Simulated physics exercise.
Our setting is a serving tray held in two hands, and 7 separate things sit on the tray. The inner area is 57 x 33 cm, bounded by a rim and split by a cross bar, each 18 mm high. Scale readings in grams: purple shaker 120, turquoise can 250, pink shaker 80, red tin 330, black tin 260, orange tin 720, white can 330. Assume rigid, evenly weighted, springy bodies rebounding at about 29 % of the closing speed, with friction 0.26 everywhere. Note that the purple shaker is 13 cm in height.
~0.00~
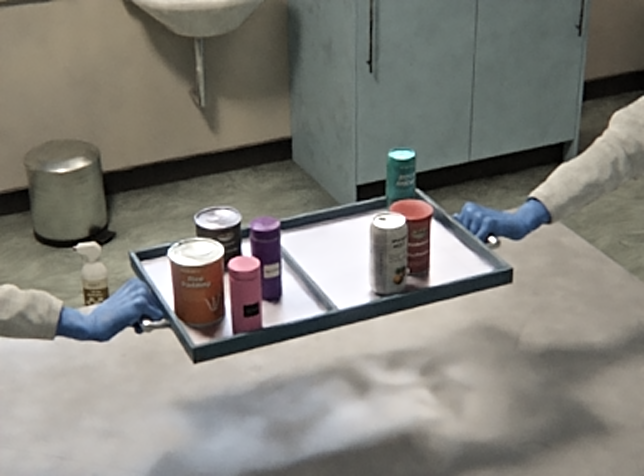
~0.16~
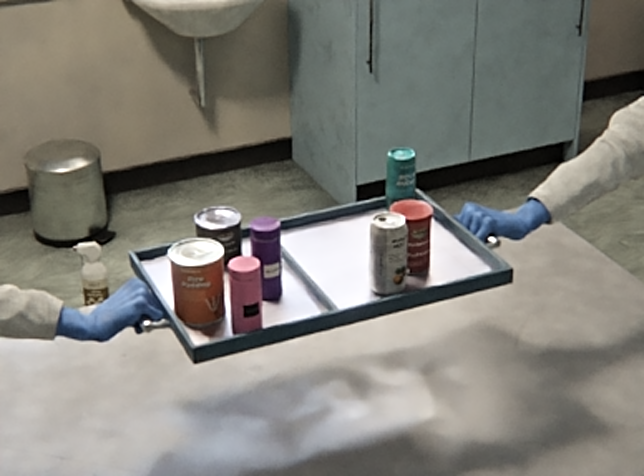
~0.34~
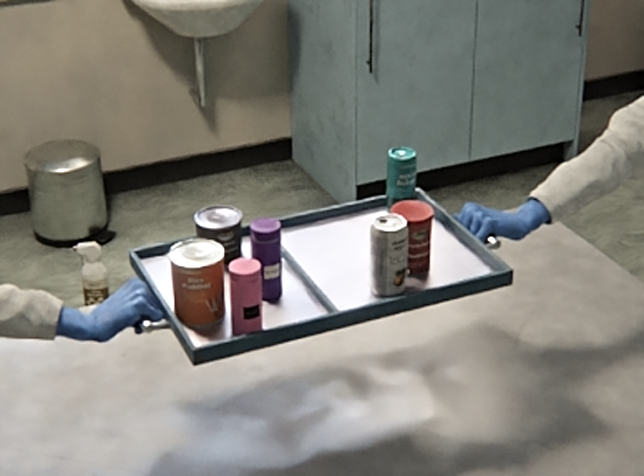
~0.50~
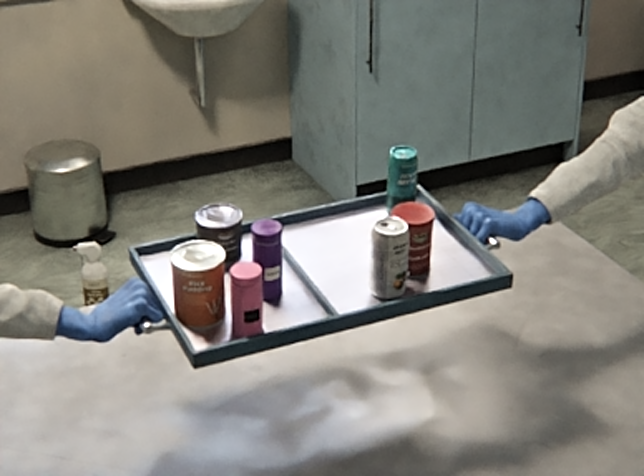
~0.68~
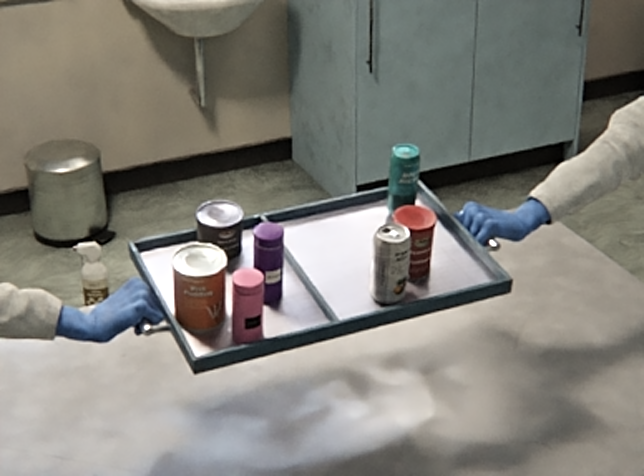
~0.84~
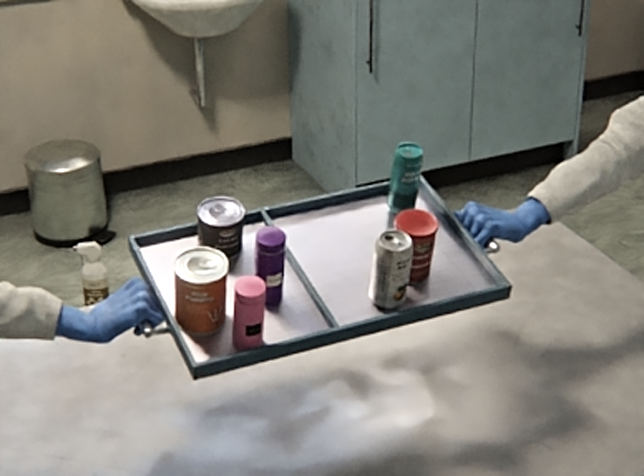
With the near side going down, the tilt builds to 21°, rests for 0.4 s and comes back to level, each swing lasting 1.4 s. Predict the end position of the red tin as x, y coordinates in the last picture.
Predicted end position: (429, 254).
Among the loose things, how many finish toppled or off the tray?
Count: 3.
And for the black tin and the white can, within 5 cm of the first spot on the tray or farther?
The black tin ends elsewhere; the white can holds its spot.
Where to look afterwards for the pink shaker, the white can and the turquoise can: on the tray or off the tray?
Outcome: The pink shaker departs its support; the white can remains on its support; the turquoise can departs its support.
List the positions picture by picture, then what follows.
In the first frame, tray level; red tin (411, 238); purple shaker (266, 258).
In the second frame, tray level; pink shaker (246, 297); black tin (219, 237).
In the third frame, tilt 1°, near edge down; orange tin (198, 283); white can (388, 256).
In the fourth frame, tilt 3°, near edge down; purple shaker (267, 260); turquoise can (402, 184).
In the fifth frame, tilt 7°, near edge down; pink shaker (248, 308); black tin (220, 232).
In the sixth frame, tilt 12°, near edge down; red tin (413, 247); orange tin (201, 291).
After 1.54 s, tilt 21°, near edge down; red tin moved 7 cm near (432, 282); purple shaker 5° off its base; turquoise can moved 12 cm.
After 1.84 s, tilt 21°, near edge down; purple shaker and pink shaker now off the tray; red tin moved 7 cm near (432, 282); turquoise can 42° off its base.
After 2.44 s, tilt 15°, near edge down; turquoise can now off the tray; red tin moved 7 cm near (432, 275); black tin moved 24 cm.
In the end (3.8 s), off the tray, purple shaker, turquoise can and pink shaker; not toppled but over 5 cm from the start, red tin, black tin and orange tin; white can under 5 cm from the start. At the end, from the last picture's camera, red tin near (429, 254).
